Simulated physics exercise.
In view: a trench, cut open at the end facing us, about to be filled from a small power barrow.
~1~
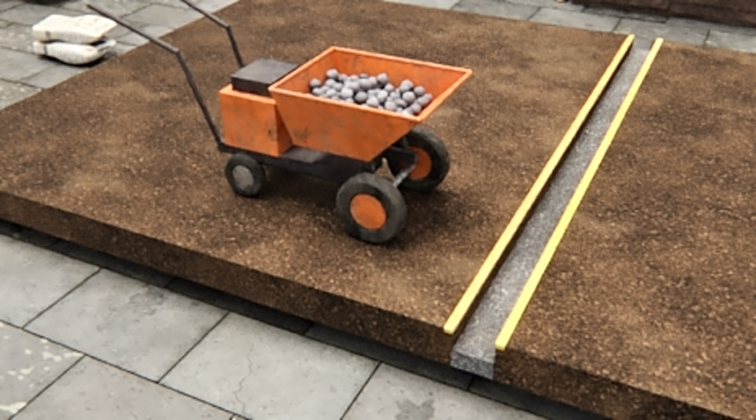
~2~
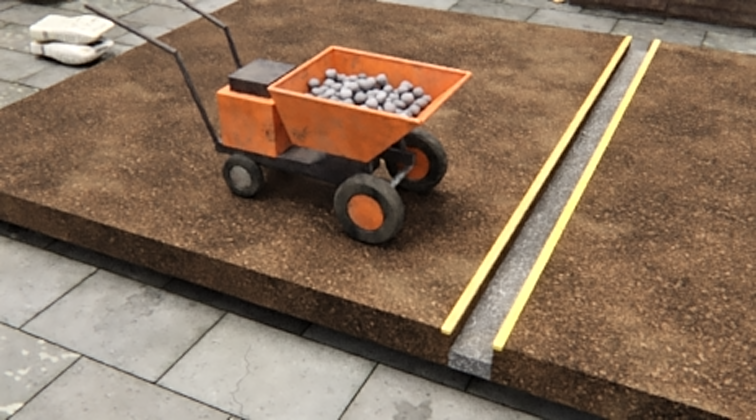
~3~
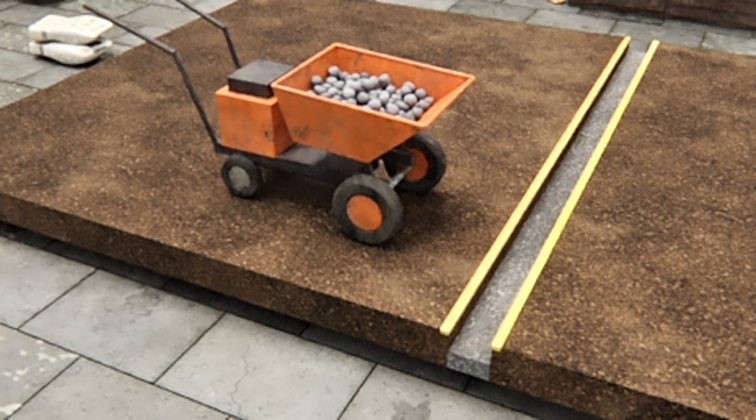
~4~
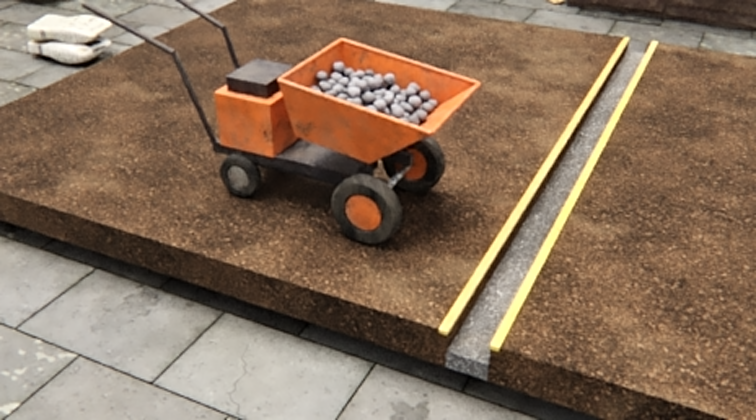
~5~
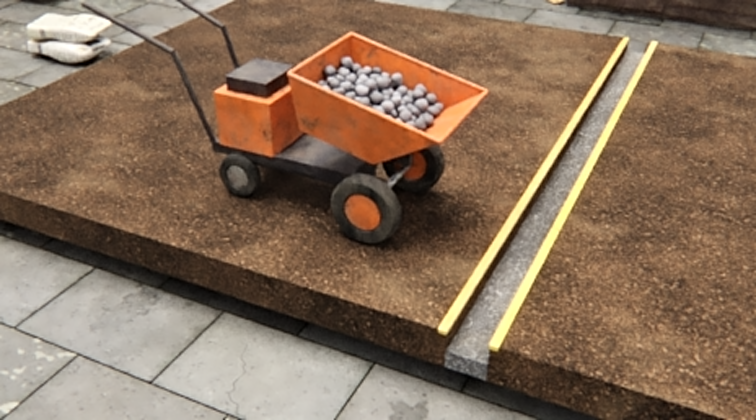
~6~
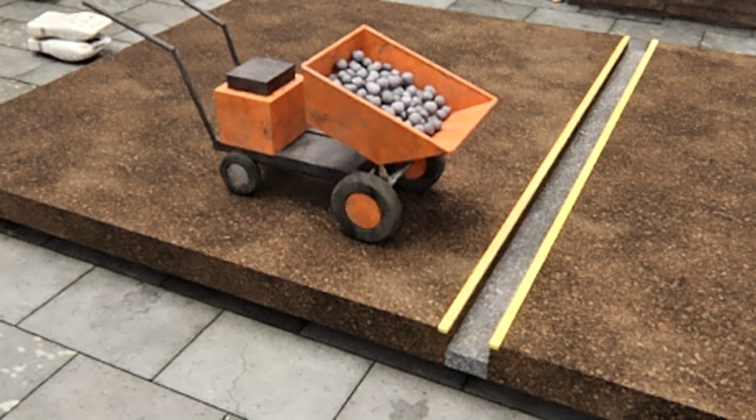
Orange power barrow standing on brown soil beside a narrow yellow-edged trench, its skip of grey cobbles gradually tilting forward to the right.
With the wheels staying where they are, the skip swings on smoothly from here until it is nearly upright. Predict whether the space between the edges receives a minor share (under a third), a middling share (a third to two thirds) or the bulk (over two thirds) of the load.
Most likely the part landing in the trench will be one third to two thirds.
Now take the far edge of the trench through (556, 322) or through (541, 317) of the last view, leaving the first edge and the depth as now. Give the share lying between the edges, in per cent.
Roughly 80 % and 70 %.
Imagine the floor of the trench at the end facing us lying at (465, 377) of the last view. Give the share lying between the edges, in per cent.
About 70 percent.
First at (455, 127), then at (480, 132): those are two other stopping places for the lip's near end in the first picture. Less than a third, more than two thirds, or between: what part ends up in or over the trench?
First: Less than a third. Second: Under a third.
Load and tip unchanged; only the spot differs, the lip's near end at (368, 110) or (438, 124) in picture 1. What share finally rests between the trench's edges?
Result: 40 in a hundred, then 40 in a hundred.
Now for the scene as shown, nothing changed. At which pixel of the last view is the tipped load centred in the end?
The centre ends up roughly at (529, 250).
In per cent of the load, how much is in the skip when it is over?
Share in the skip: Around 30 %.
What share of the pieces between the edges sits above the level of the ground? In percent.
I'd say around 25 percent.
Soon, skip tipped steeply; all in the skip.
A while on, skip tipped right over; about half in the skip; a stray few short of the trench; about a third in or heaped over the trench; a stray few beyond it.
Towards the end, skip tipped right over; about a third in the skip; a stray few short of the trench; about half in or heaped over the trench; about a quarter beyond it.
Finally, skip tipped right over; about a third in the skip; a stray few short of the trench; about half in or heaped over the trench; about a quarter beyond it.
